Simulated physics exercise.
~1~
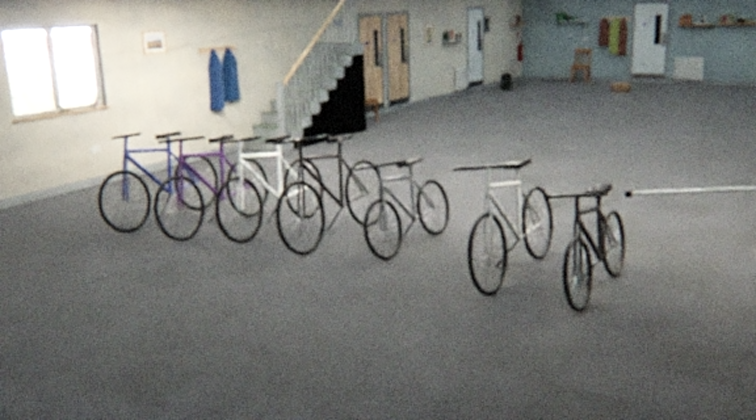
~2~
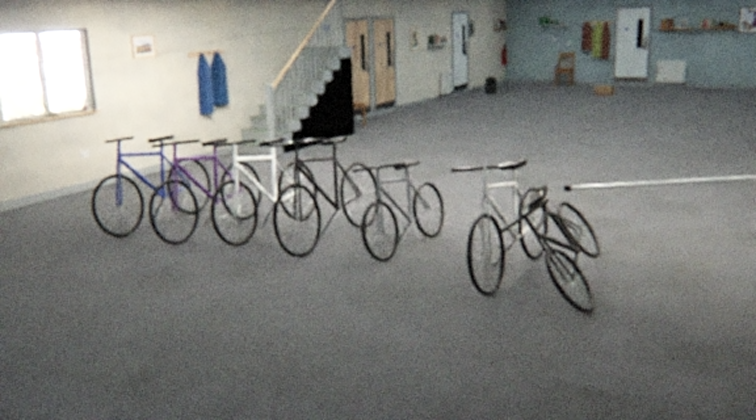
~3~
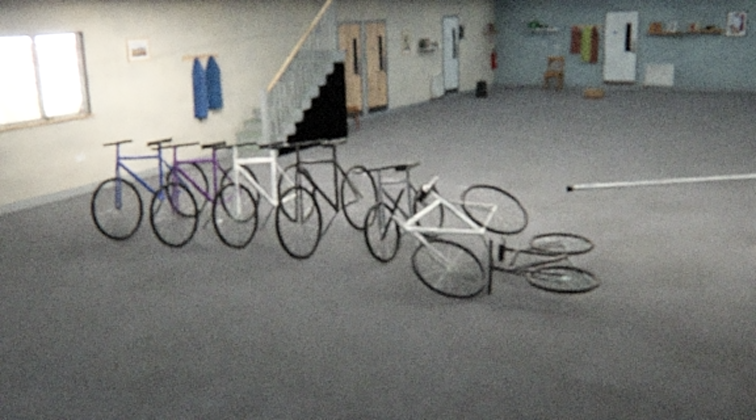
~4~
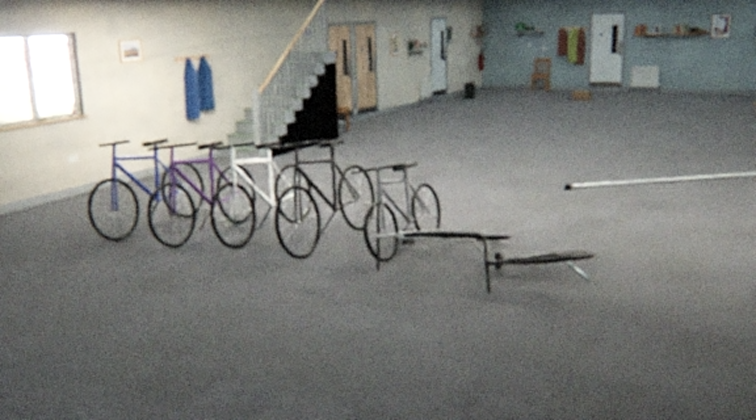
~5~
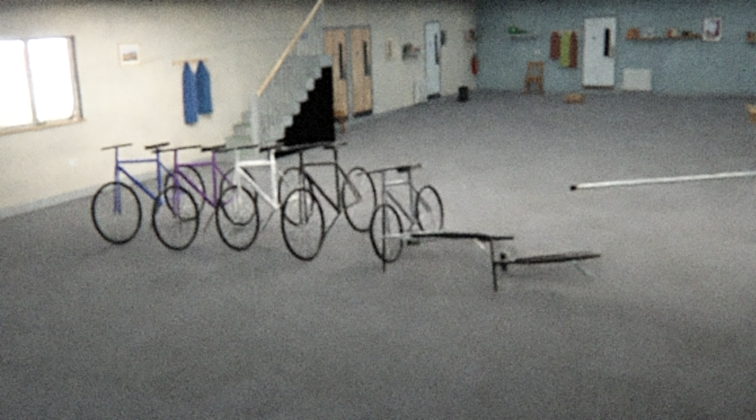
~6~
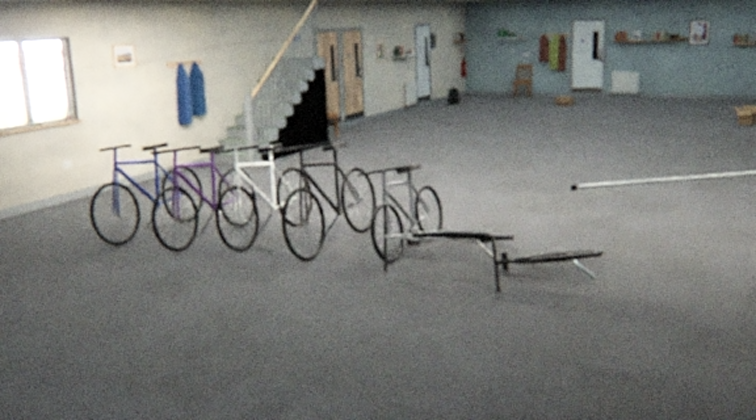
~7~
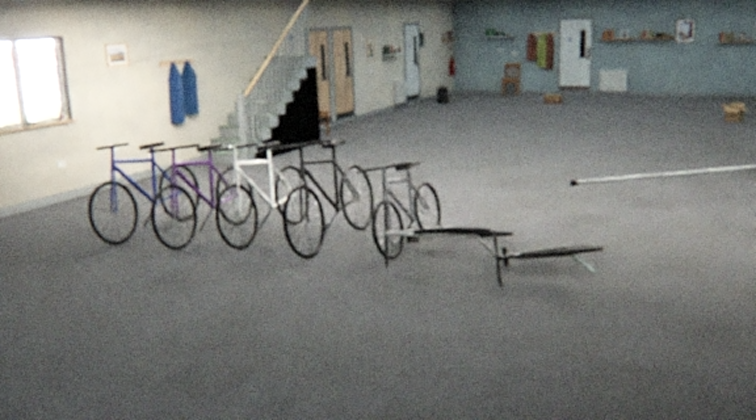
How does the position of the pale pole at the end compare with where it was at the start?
The pole ends a little further left than it began. Its tip starts just to the right of the upright end bicycle and finishes above and behind where that bicycle lies fallen.
